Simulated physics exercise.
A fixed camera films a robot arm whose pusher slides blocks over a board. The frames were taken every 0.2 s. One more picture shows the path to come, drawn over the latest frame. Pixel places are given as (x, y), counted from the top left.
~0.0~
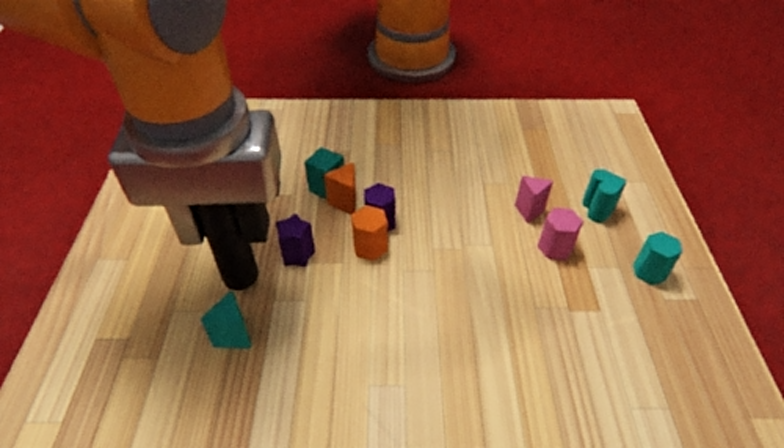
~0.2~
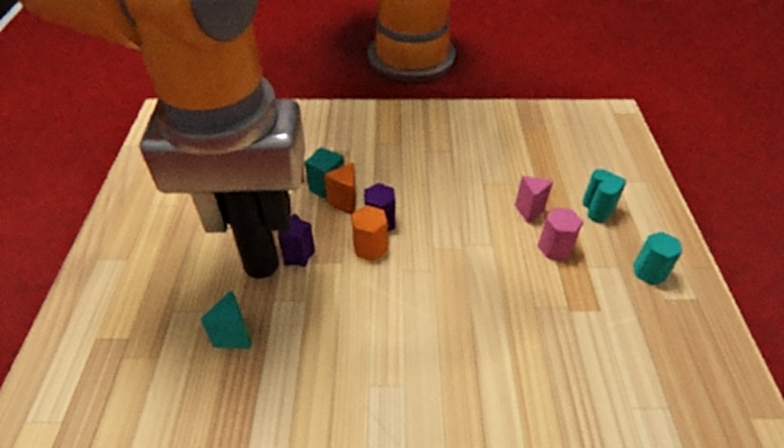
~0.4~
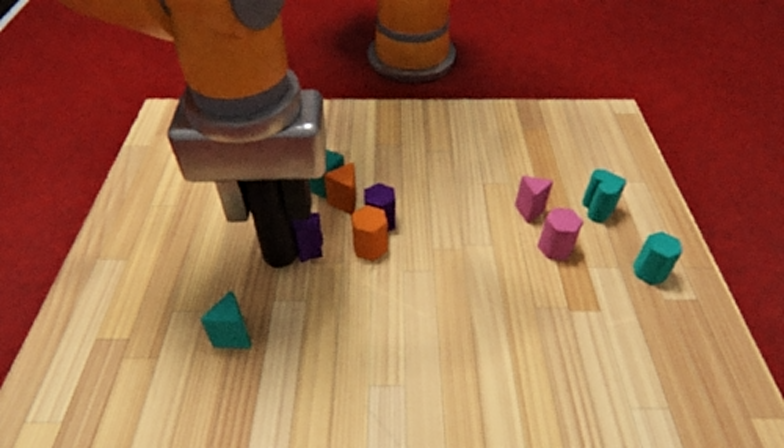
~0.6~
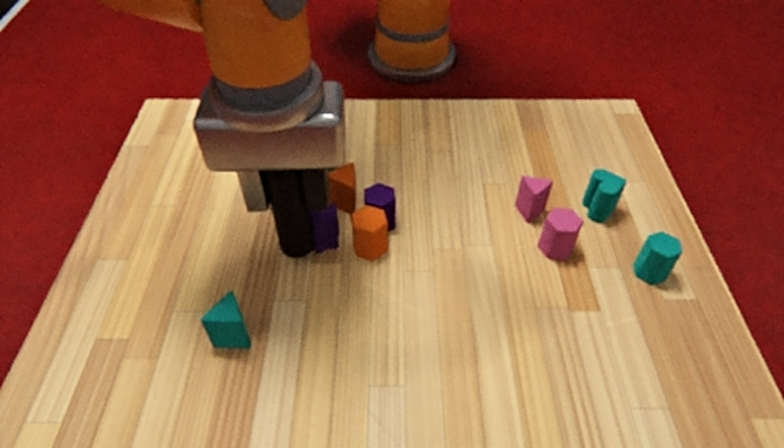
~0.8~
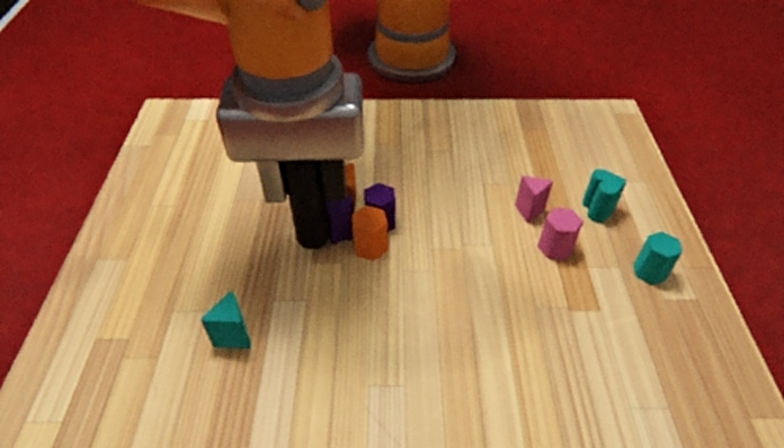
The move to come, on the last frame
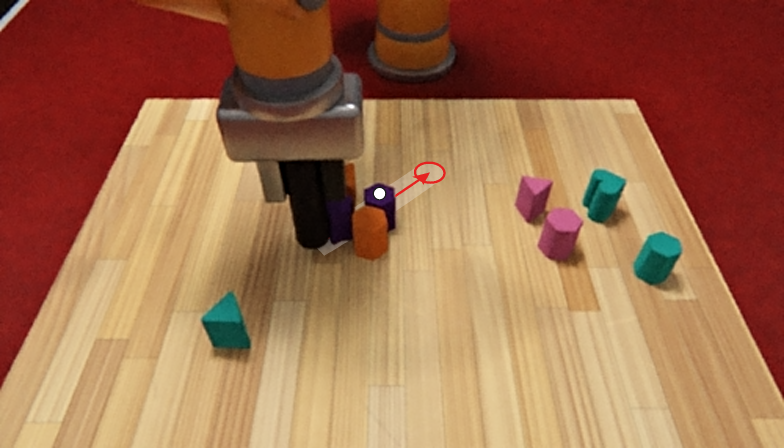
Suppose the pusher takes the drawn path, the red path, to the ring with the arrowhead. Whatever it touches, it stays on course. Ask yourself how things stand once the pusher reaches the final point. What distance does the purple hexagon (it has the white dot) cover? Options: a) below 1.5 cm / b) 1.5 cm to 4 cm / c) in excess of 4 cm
That would be c.
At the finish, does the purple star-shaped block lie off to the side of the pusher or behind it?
I'd say no.
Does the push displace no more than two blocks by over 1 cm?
No
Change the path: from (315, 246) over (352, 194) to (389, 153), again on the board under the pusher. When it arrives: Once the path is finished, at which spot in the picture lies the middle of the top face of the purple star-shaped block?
Near (377, 173).
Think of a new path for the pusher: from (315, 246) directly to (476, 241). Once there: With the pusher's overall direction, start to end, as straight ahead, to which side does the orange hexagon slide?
The shift goes right.
The line goes straight from (315, 246) to (430, 172); the dot is on the purple hexagon.
What follows on the original path. One third of the way, pusher at (357, 212); purple star-shaped block at (380, 178); orange three-sided block at (351, 168), turned 55° anticlockwise; purple hexagon at (412, 184), turned 40° clockwise.
Two thirds of the way, pusher at (396, 188); purple star-shaped block at (418, 155); orange three-sided block at (354, 166), turned 70° anticlockwise; purple hexagon at (426, 181), turned 95° clockwise.
At the end, pusher at (430, 165); purple star-shaped block at (454, 134); orange three-sided block at (354, 166), turned 70° anticlockwise; orange hexagon unmoved; purple hexagon at (426, 181), turned 95° clockwise.
